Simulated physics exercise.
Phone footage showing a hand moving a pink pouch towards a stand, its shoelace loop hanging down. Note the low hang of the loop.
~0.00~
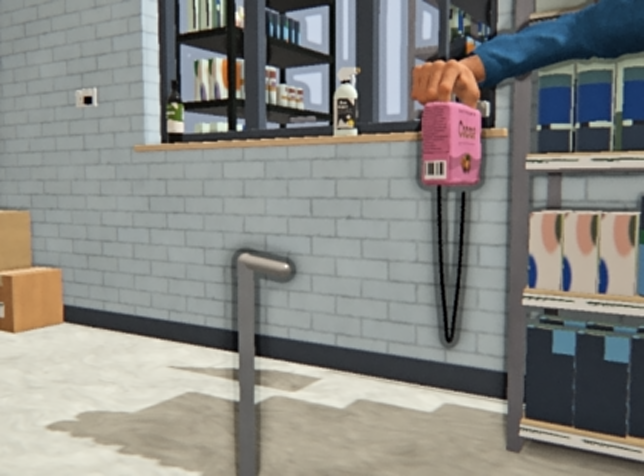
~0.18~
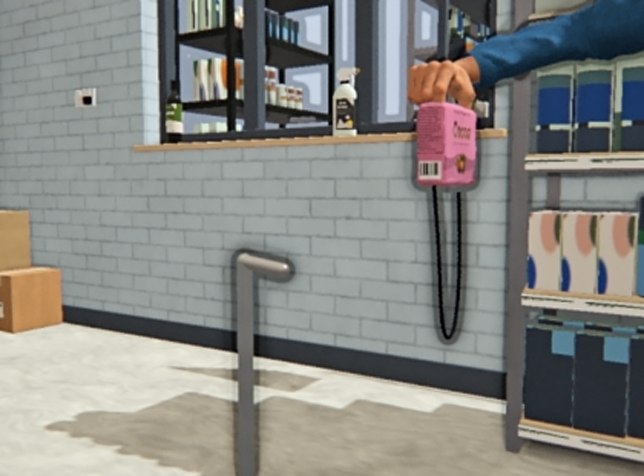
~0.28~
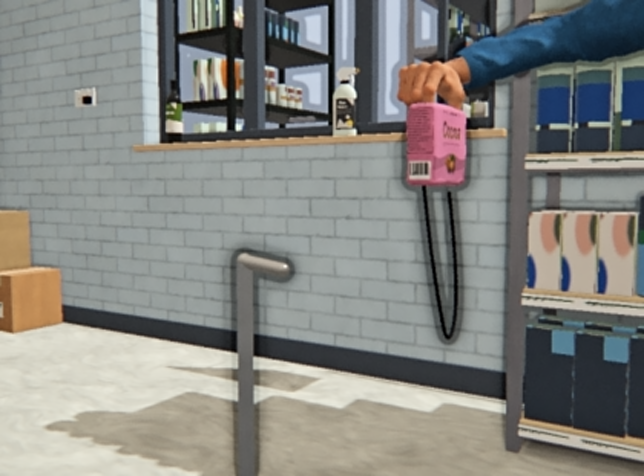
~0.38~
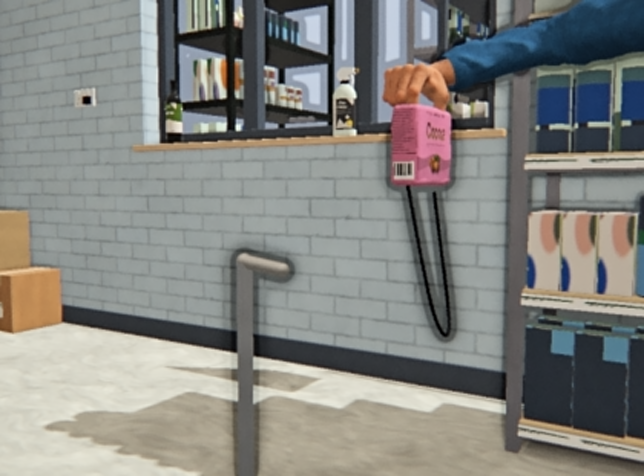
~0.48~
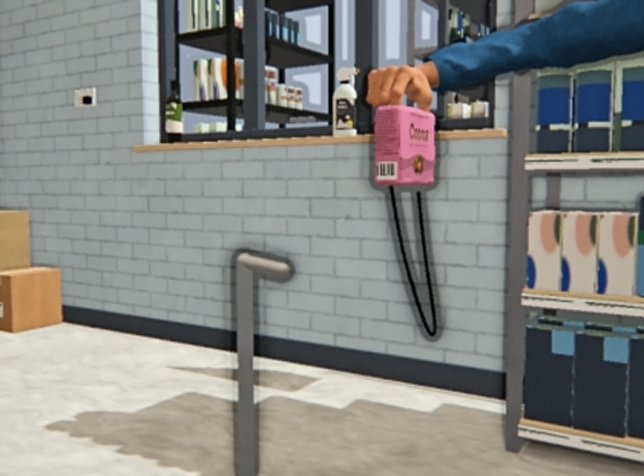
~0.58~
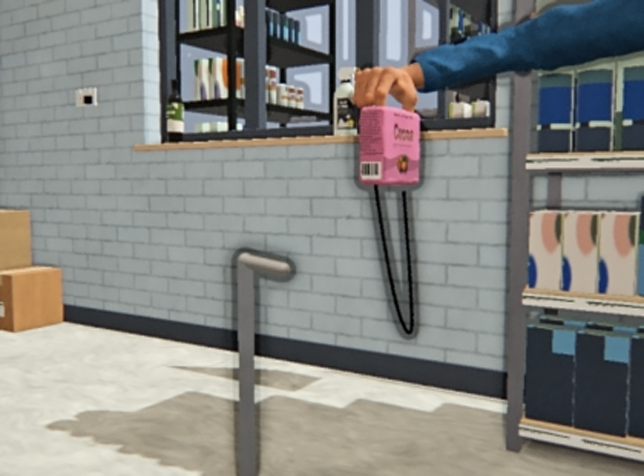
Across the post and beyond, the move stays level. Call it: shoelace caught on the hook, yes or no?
Yes.
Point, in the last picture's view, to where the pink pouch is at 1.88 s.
Approximately at (217, 153) in the last view.
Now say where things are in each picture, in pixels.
Pink pouch (453, 146); hook tip (283, 270), in the first picture.
Pink pouch (448, 147); bottom of the loop (448, 338), in the second picture.
Pink pouch (438, 147), in the third picture.
Pink pouch (422, 147); bottom of the loop (445, 336), in the fourth picture.
Pink pouch (406, 148), in the fifth picture.
Pink pouch (391, 148); bottom of the loop (409, 333); hook tip (283, 270); hook points towards it, loop hangs below the hook, in the sixth picture.
Around 1.24 s, pouch nearing the post near (295, 151).
Around 1.88 s, pouch over the post near (217, 153).
Finally, pouch past the post near (179, 155); loop tight round the post, hand stopped. The pink pouch snags on the hook.
